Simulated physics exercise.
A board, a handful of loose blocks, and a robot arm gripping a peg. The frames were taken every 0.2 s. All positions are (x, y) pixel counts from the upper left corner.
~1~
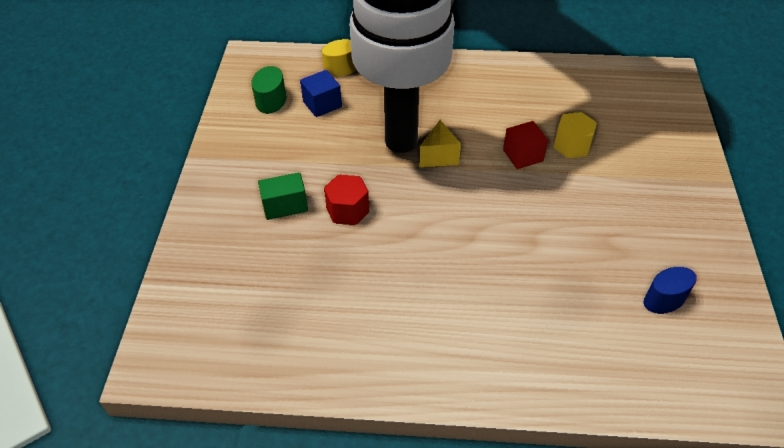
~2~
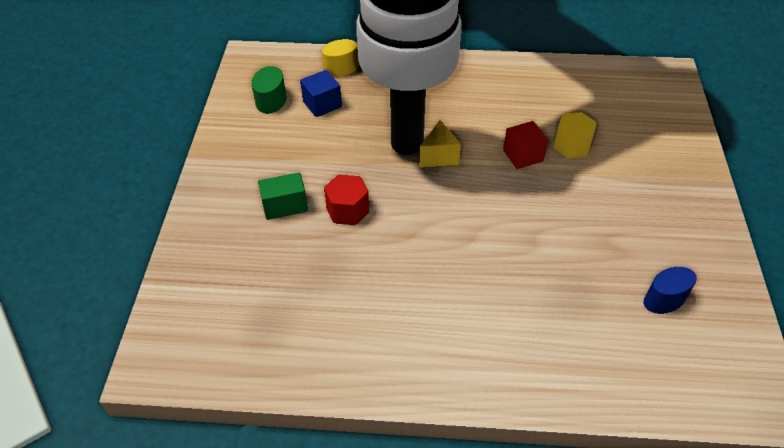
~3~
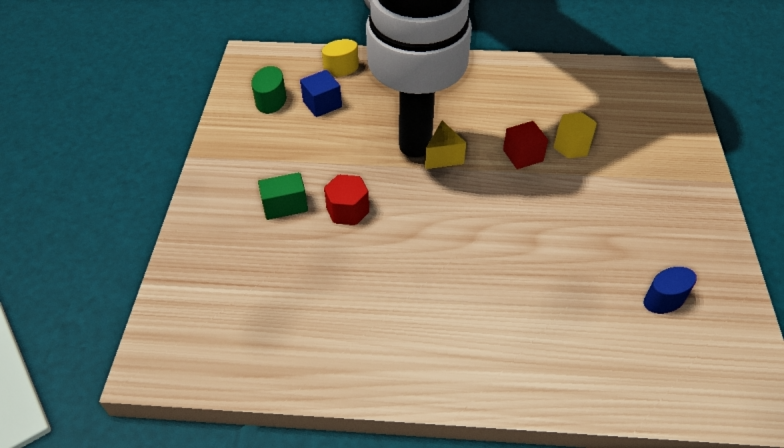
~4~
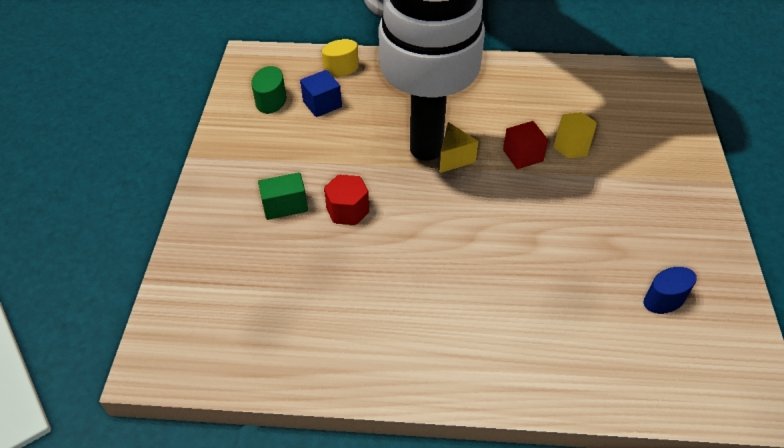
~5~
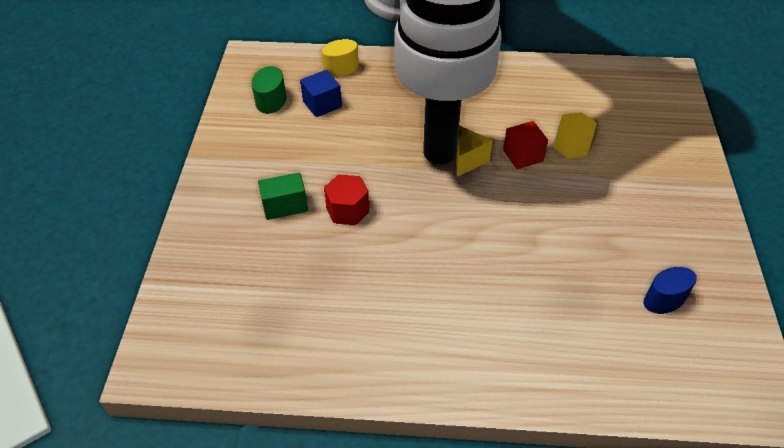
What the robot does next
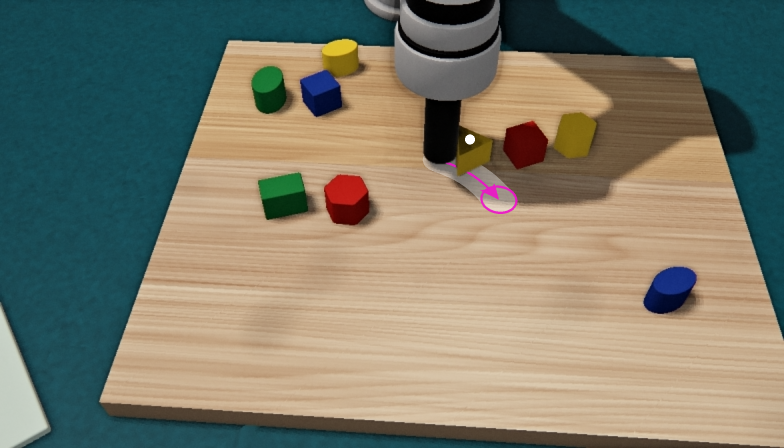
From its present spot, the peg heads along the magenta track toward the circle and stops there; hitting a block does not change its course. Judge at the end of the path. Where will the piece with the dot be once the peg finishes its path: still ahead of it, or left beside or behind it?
The peg loses it on the way.
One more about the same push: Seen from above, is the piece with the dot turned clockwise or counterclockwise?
It swings round anticlockwise.
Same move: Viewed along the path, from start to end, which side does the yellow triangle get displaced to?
It gets pushed left.
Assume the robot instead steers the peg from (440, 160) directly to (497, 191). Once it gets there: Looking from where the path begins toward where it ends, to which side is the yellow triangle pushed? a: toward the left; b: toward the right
I choose a.
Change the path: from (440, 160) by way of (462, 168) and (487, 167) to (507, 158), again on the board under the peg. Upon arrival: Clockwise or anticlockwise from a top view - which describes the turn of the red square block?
Against the clock.
Drawn move, from (440, 160) via (462, 169) and (483, 183), ending at (499, 200); the dot is on the yellow triangle.
What follows on the original path. Halfway along, peg (474, 169); yellow triangle (505, 150), turned 30° anticlockwise; red square block (534, 133), turned 15° anticlockwise.
At the end, peg (500, 192); yellow triangle (511, 152), turned 35° anticlockwise; red square block (536, 133), turned 25° anticlockwise.
